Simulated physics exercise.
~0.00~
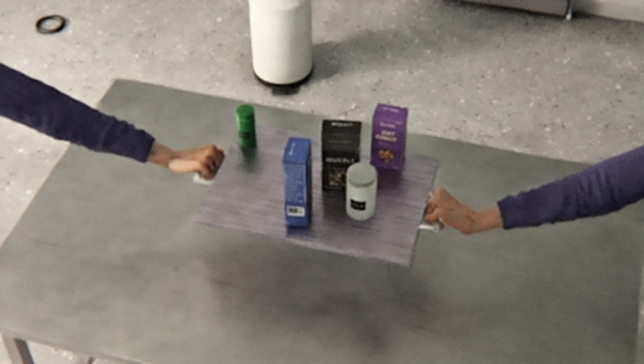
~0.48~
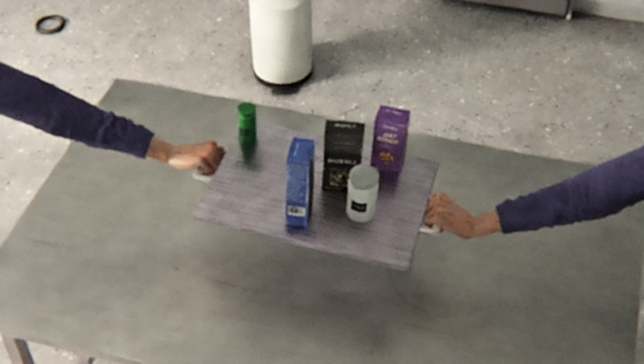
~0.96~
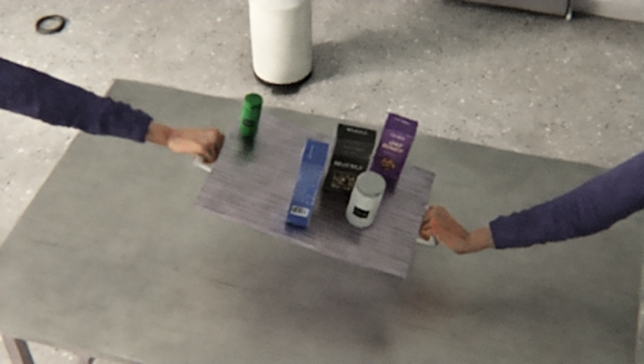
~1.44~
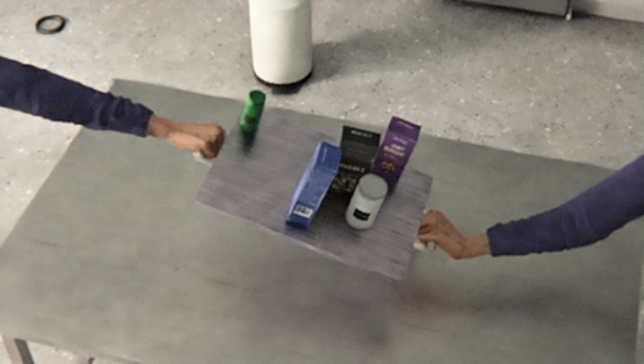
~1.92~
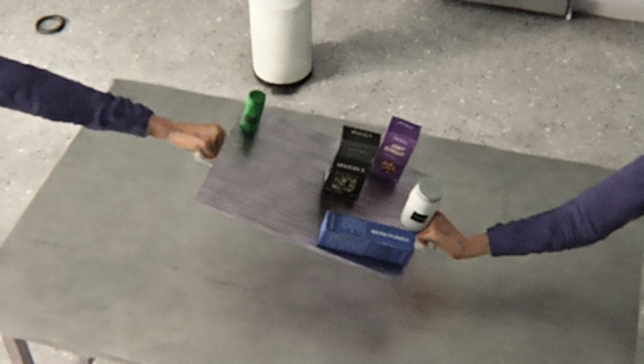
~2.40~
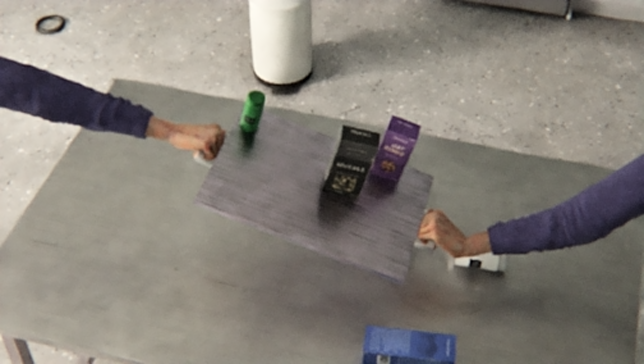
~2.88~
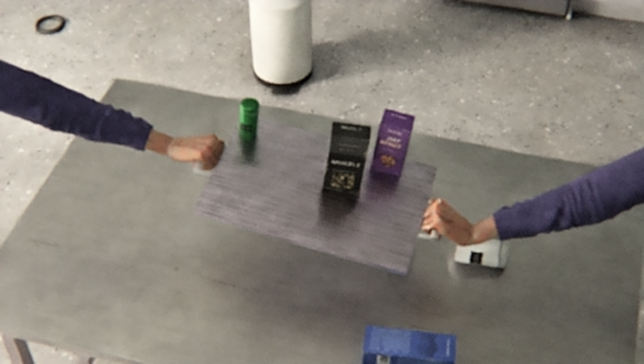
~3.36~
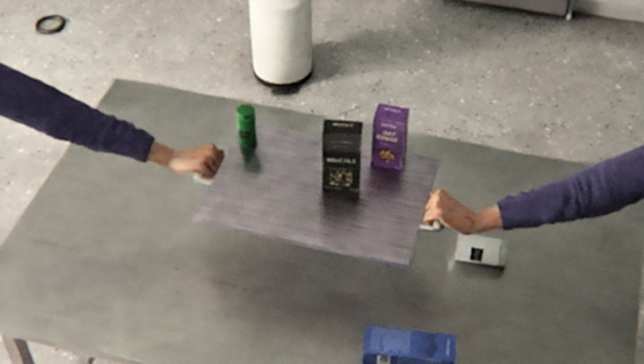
Two hands tilt a tray rightward, toppling a blue carton and white jar off, then level it.
